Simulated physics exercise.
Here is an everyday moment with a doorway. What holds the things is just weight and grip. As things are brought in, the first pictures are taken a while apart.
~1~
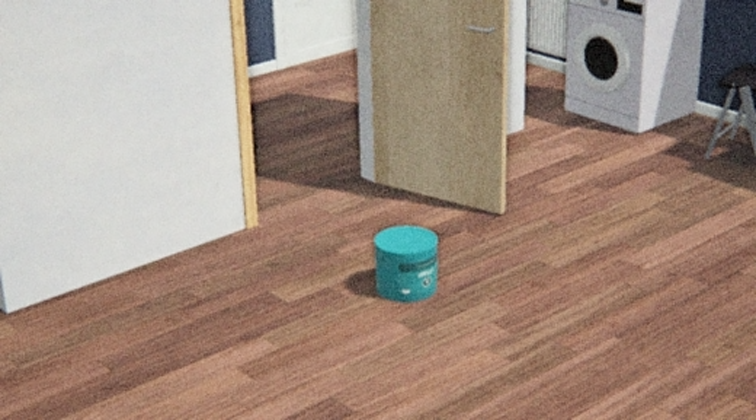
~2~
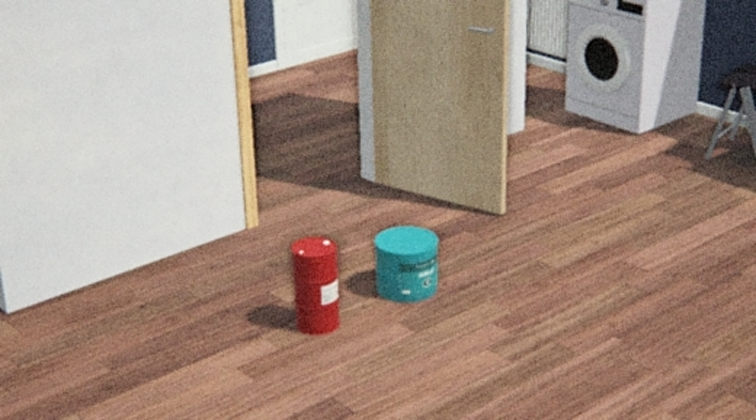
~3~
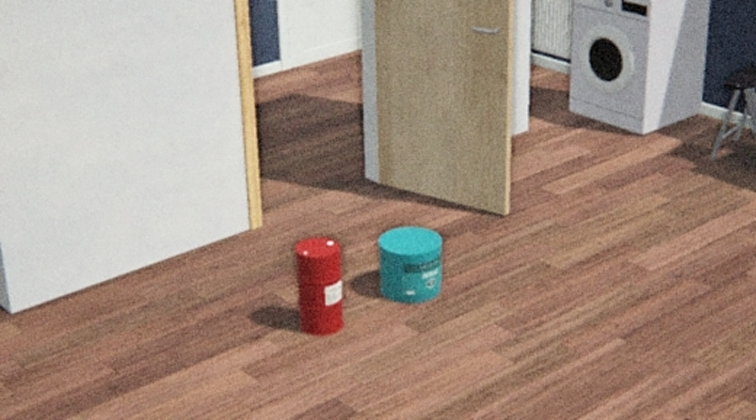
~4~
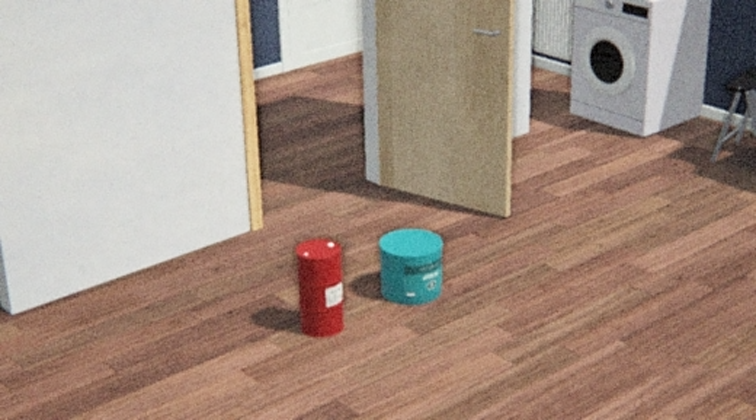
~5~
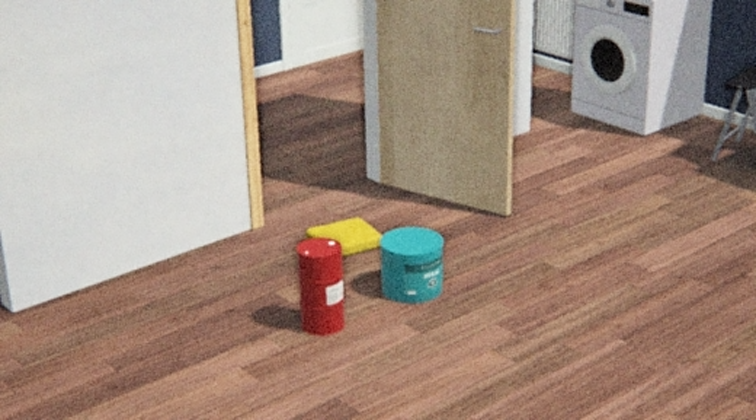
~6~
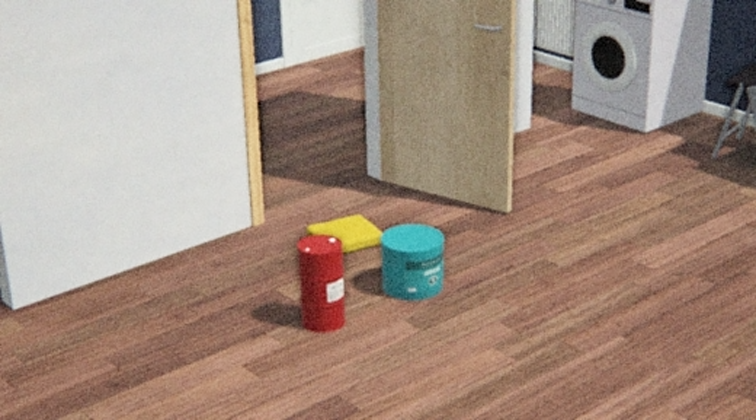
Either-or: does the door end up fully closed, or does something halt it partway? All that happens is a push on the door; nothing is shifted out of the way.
My guess: Door fully home.
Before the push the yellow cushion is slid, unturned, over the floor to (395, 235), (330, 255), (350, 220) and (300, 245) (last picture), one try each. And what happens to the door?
On the first go it doesn't make it all the way, then it makes it all the way, then it makes it all the way, and last it makes it all the way.
Then, 1.20 s after the last picture, door at 66°.
Then, 1.80 s after the last picture, door at 38°; yellow cushion slid a little near (315, 237).
Then, 2.20 s after the last picture, door at 20°; yellow cushion slid about its own width near (274, 237).
At rest, door at 0°; moved from the start, yellow cushion; the other 2 in place. Seen from the same camera at the end, yellow cushion near (259, 238).
